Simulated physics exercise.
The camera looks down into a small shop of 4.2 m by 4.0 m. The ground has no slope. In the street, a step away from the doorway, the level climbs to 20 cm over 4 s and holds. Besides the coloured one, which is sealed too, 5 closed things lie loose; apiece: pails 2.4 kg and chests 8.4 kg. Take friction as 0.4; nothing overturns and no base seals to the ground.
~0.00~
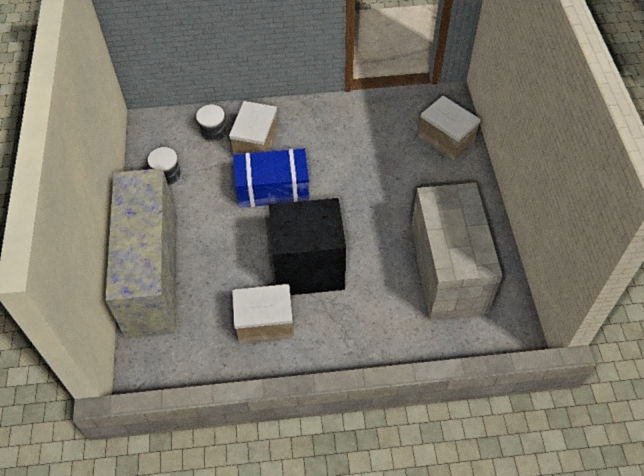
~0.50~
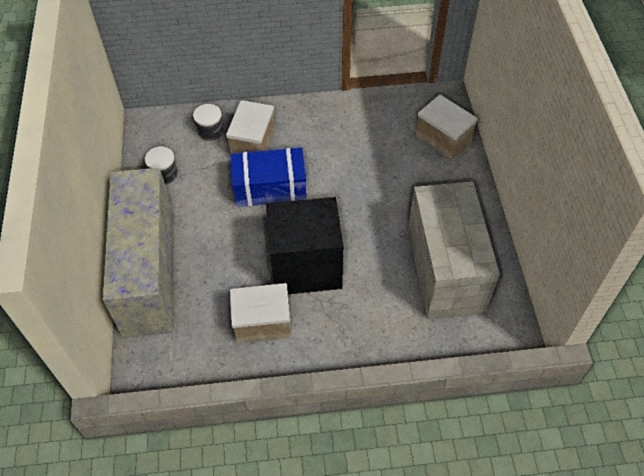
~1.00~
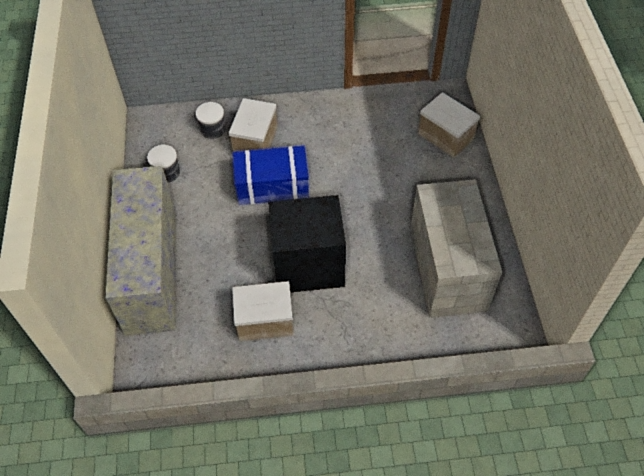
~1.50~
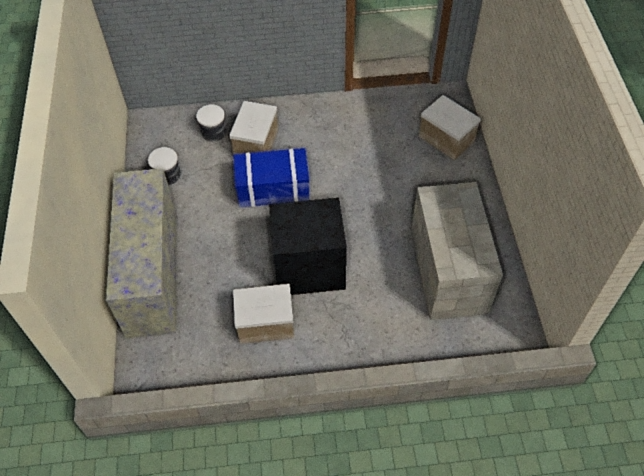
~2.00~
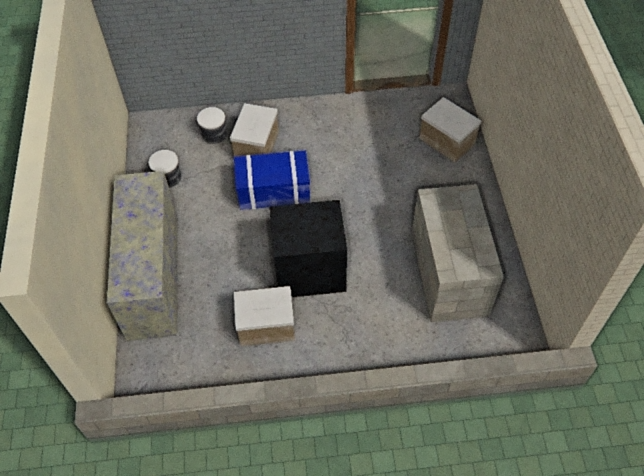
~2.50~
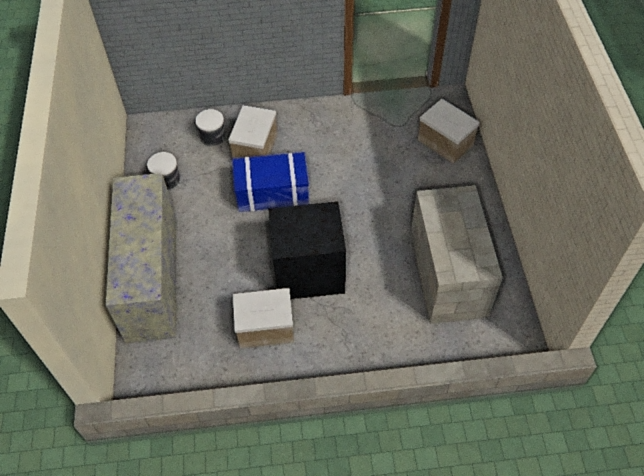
A small roofless shop with pale side walls and a grey back wall with a doorway is seen from above, its front edged by a low wall. A blue trunk with white bands lies behind a black block, among white-topped boxes and pails, with long blocks at left and right. Greenish water covers the paving outside, then a thin patch spreads inside the doorway, while the objects stay put and the view shakes slightly.
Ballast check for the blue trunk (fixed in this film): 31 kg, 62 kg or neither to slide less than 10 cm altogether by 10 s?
For it, the smaller load will do.
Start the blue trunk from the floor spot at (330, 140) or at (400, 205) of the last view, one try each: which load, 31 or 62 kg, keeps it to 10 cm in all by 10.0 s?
In that order: Either load holds; it takes the larger.
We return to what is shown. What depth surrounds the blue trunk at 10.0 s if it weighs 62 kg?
Roughly 5 cm.
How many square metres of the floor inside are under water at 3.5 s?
Some 2.0 m2.
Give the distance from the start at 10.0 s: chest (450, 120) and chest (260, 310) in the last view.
In that order: 300 cm, 10 cm.
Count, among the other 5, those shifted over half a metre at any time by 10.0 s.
I count 1.
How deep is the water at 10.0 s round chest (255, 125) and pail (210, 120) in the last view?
About 2 and 2 cm.
After 3.5 s the blue trunk would be 0 cm from its start with 31 kg and 0 cm from its start with 62 kg; 0 cm of water round it then.
After 4.5 s the blue trunk would be 0 cm from its start with 31 kg and 0 cm from its start with 62 kg; 1 cm of water round it then.
After 7.0 s the blue trunk would be 0 cm from its start with 31 kg and 0 cm from its start with 62 kg; 3 cm of water round it then.
After 10.0 s the blue trunk would be 0 cm from its start with 31 kg and 0 cm from its start with 62 kg; 5 cm of water round it then.
